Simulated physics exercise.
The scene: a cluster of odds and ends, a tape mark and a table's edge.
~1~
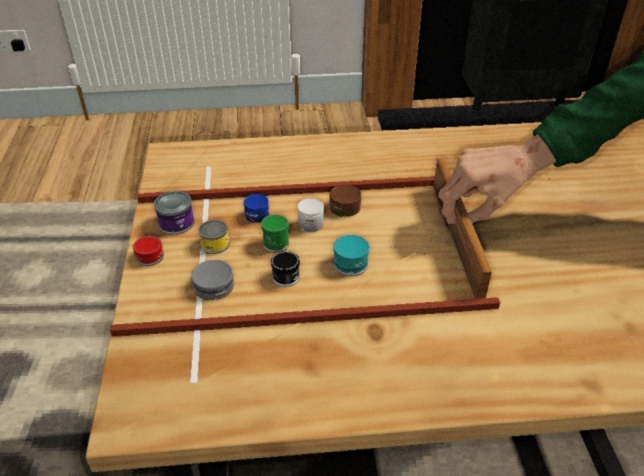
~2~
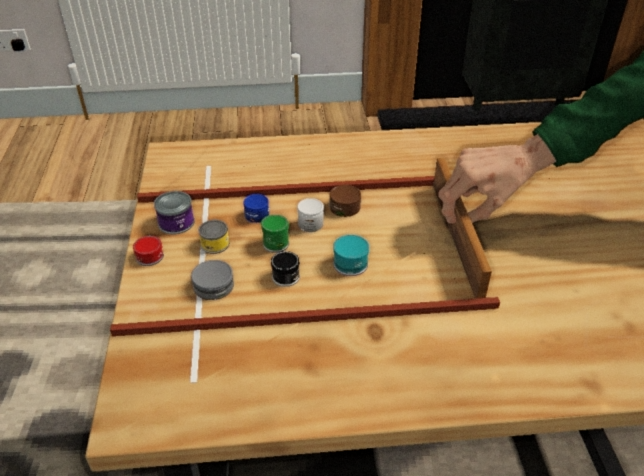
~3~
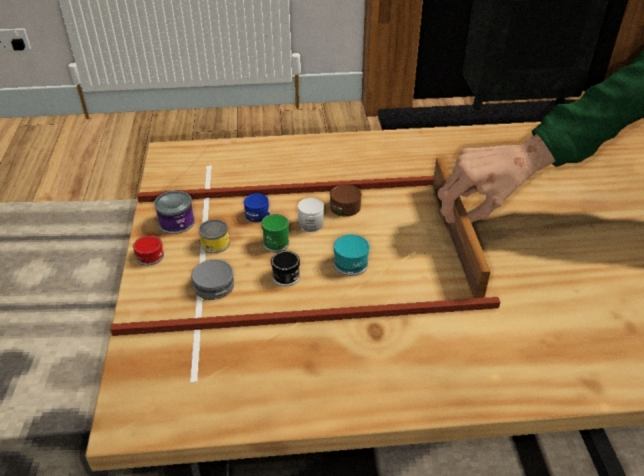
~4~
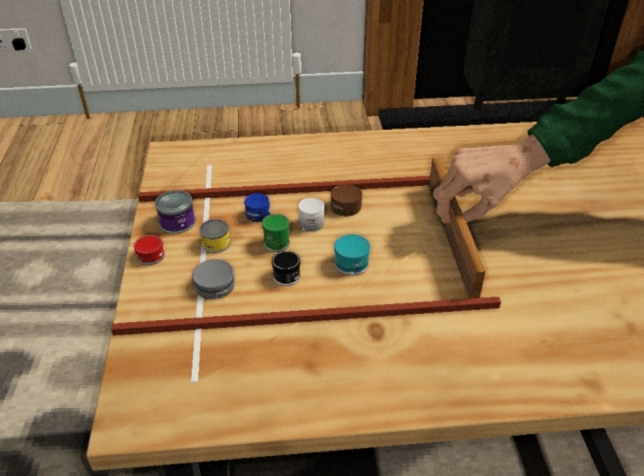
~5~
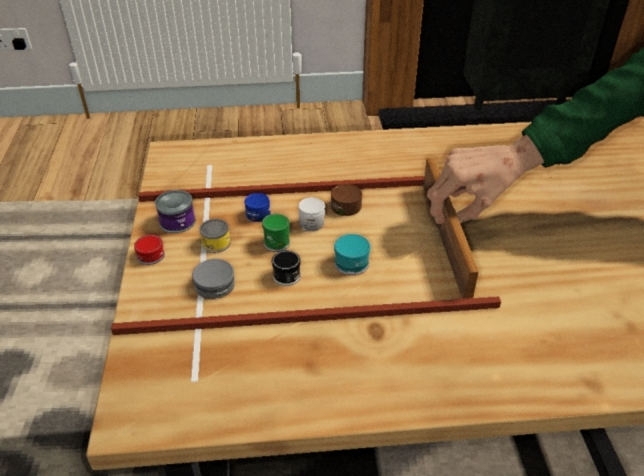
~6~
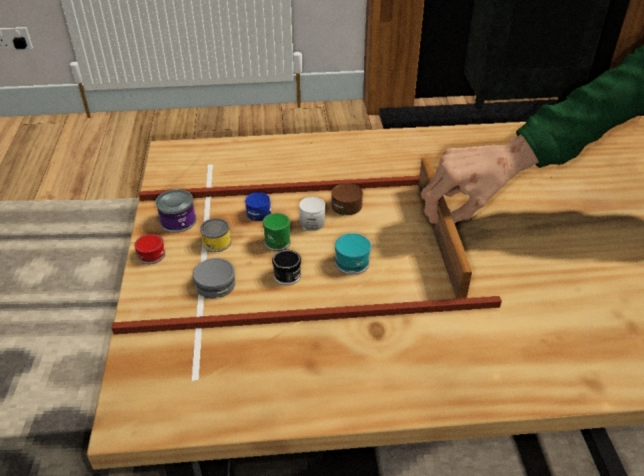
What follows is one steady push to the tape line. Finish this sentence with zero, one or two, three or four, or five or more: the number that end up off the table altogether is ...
The number that end up off the table altogether is zero.
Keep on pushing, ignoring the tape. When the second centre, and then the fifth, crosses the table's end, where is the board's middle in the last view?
First roughly (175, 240), later roughly (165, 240).
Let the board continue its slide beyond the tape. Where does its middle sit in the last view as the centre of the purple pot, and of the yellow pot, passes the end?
Middle: Roughly (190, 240); roughly (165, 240).
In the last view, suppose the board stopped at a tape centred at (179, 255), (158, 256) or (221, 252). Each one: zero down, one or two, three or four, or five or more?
In order: Just one or two, more than four, zero.
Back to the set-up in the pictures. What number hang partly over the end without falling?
Overhang count: 1.
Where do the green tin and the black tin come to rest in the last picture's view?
Green tin at (190, 238), black tin at (186, 286).
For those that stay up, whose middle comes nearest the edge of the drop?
Result: The purple pot.
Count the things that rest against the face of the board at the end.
It's touching 5 at the end.
Early on, none off yet; red tin at rest near (150, 249); purple pot at rest near (176, 211); yellow pot at rest near (216, 235).
A while later, none off yet; red tin at rest near (150, 249); purple pot at rest near (175, 211); yellow pot moving near (207, 235).
Finally, the number that fall off is zero.
